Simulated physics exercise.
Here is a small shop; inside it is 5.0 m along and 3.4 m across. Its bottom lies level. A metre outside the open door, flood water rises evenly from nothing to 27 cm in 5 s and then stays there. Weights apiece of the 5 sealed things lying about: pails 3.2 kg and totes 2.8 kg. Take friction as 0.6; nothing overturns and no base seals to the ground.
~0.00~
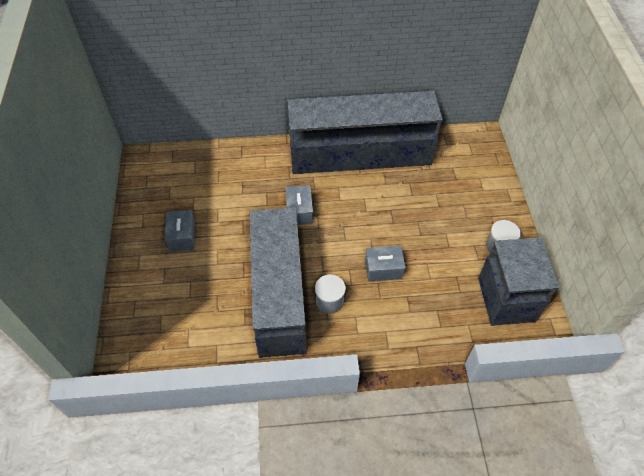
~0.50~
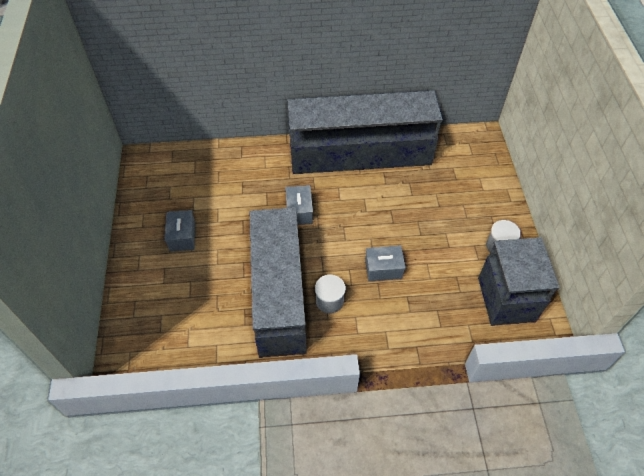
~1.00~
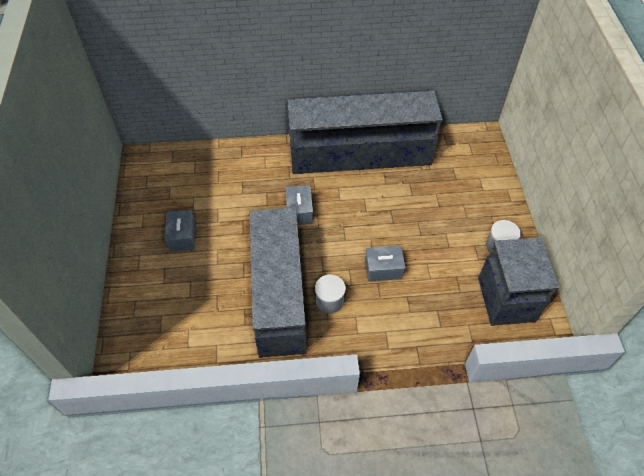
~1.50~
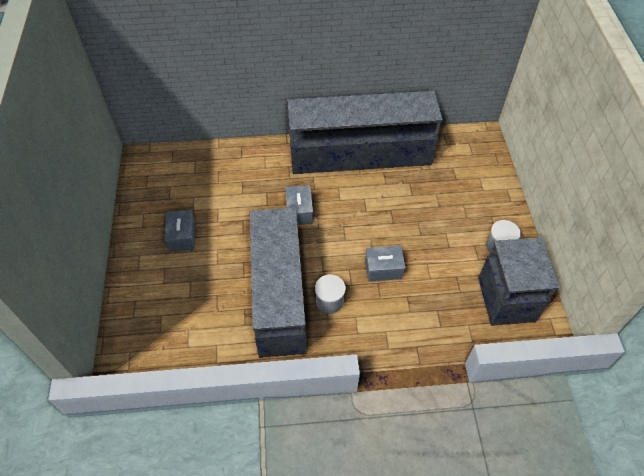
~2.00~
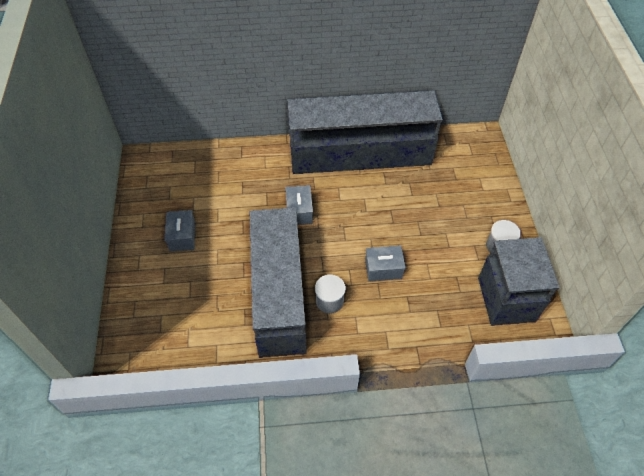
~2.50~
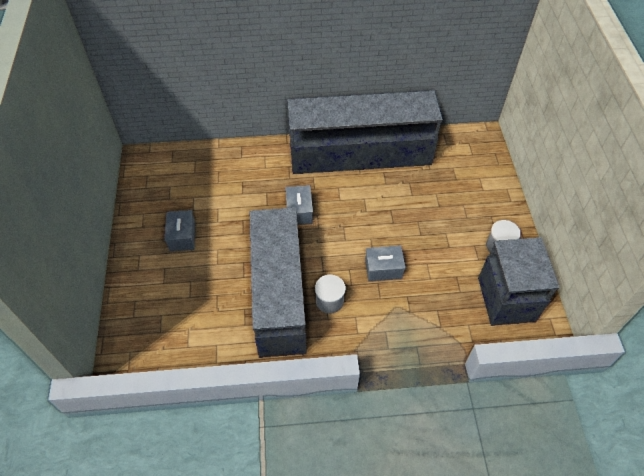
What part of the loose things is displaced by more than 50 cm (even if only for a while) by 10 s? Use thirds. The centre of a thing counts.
That comes to at least two thirds.
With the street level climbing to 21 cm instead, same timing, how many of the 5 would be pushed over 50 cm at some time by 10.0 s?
In that case 4 of them.
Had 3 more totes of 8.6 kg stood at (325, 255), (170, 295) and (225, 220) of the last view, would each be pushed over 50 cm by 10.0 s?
In that order: More, short of it, short of it.
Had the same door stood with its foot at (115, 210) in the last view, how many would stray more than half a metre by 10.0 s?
In that case 4 of them.
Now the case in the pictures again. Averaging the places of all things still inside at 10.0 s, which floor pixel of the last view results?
Around (289, 262).
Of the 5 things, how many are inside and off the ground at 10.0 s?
5 of them.
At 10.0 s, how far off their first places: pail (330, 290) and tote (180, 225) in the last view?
In turn: 250 cm, 140 cm.
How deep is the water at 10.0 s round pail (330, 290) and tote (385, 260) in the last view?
Roughly 8 and 18 cm.
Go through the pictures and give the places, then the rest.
A pail at (330, 288), on the bottom; a tote at (179, 225) rests on the ground; water covers 0.0 m2; 0 of 5 have shifted, in the first frame.
A pail at (330, 288) rests on the ground; a tote at (179, 225) rests on the ground; 0.0 m2 under water; 0 of 5 have shifted, in the second frame.
A pail at (330, 288), on the bottom; a tote at (179, 225) rests on the ground; water covers 0.0 m2; 0 of 5 have shifted, in the third frame.
A pail at (330, 288), on the bottom; a tote at (179, 225) rests on the ground; water covers 0.0 m2; 0 of 5 have shifted, in the fourth frame.
A pail at (330, 288), on the bottom; a tote at (179, 225) rests on the ground; 0.0 m2 under water; 0 of 5 have shifted, in the fifth frame.
A pail at (330, 288) rests on the ground; a tote at (179, 225), on the bottom; 0.5 m2 under water; 0 of 5 have shifted, in the sixth frame.
After 3.5 s 0 of 5 are over 50 cm from their spots; 0 afloat.
After 4.5 s 1 of 5 are over 50 cm from their spots; 0 afloat.
After 7.0 s 3 of 5 are over 50 cm from their spots; 1 afloat.
After 10.0 s 4 of 5 are over 50 cm from their spots, and 4 have been at some point; 5 afloat.
